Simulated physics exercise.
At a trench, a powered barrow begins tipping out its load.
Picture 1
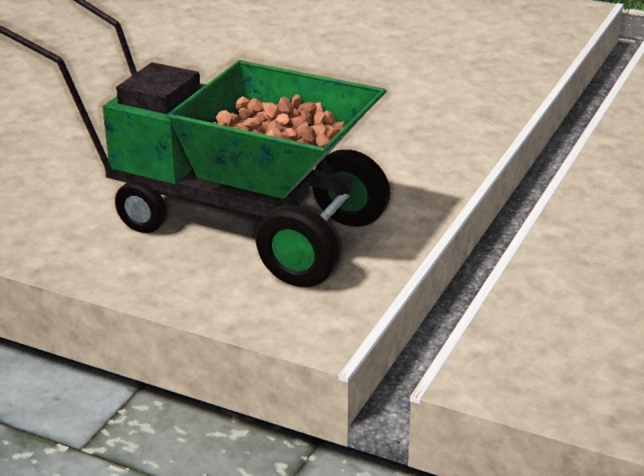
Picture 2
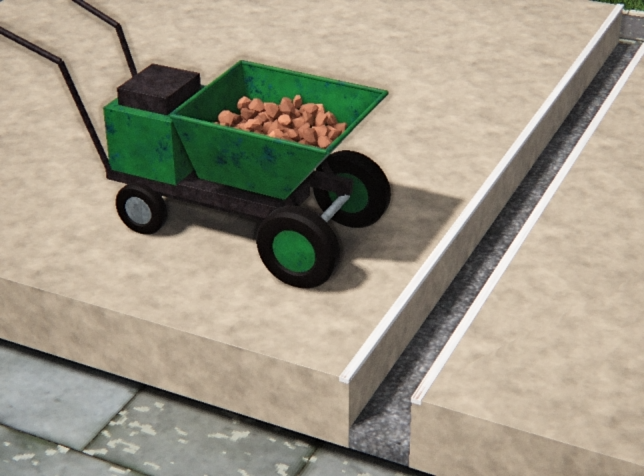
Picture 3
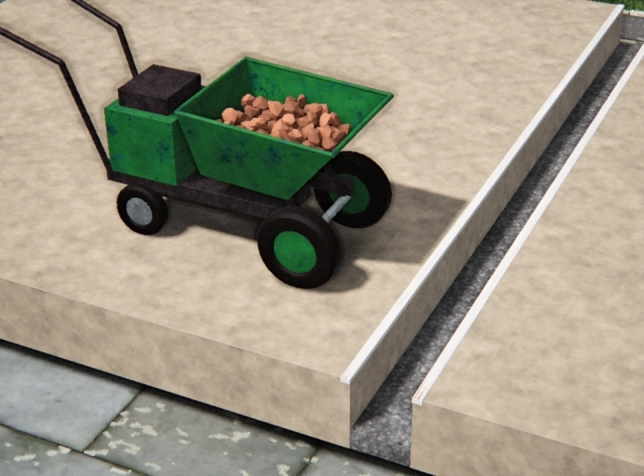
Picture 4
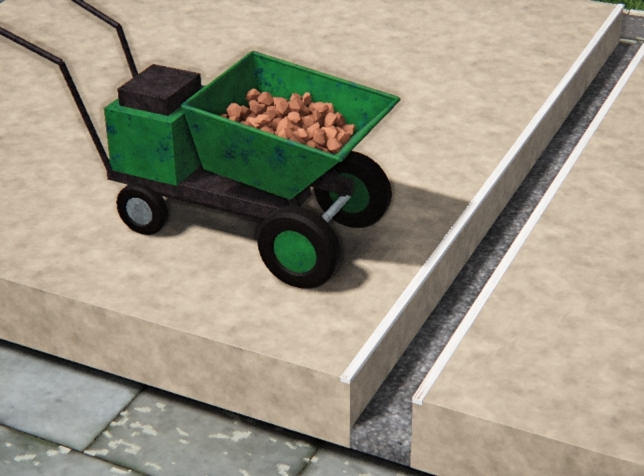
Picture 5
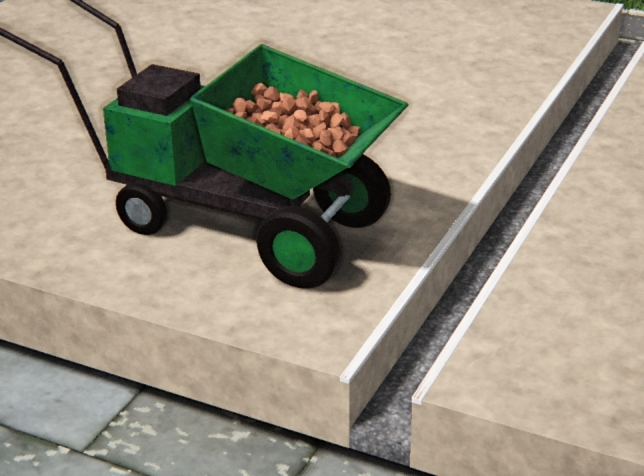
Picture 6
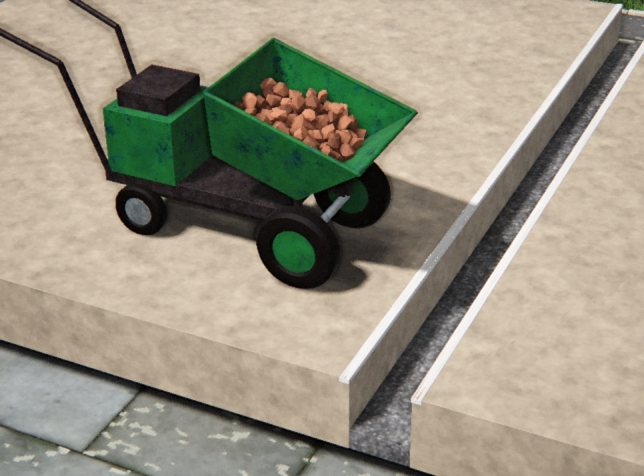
The video shows a green powered barrow loaded with reddish-brown rubble standing on a pale slab beside a narrow trench. The skip, level at first, gradually tilts forward to the right while the wheels stay in place.
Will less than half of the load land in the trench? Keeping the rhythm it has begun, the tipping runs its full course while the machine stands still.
The part in the trench outweighs the part outside.
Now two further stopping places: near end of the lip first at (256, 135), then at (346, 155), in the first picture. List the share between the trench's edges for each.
Estimates: 50 %, 50 %.
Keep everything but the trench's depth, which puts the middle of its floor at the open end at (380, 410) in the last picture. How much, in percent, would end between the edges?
Something like 80 %.
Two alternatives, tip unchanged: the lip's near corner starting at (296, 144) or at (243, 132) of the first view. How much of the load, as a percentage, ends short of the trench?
First try: Some 0 %; second try: 50 %.
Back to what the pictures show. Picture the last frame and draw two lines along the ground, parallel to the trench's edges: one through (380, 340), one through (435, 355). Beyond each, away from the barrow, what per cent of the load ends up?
Roughly 100 per cent, and 20 per cent.
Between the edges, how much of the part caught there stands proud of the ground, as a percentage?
Close to 0 percent.
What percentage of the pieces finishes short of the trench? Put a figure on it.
Roughly 0 per cent of the load.
Just after the last frame, skip tipped steeply; every one in the skip.
A moment on, skip tipped right over; almost all in the skip; about a tenth in or heaped over the trench; just a few falling.
Further on, skip tipped right over; roughly a quarter in the skip; roughly two thirds in or heaped over the trench; roughly a quarter beyond it.
When it is over, skip tipped right over; the larger part in or heaped over the trench; roughly a quarter beyond it.
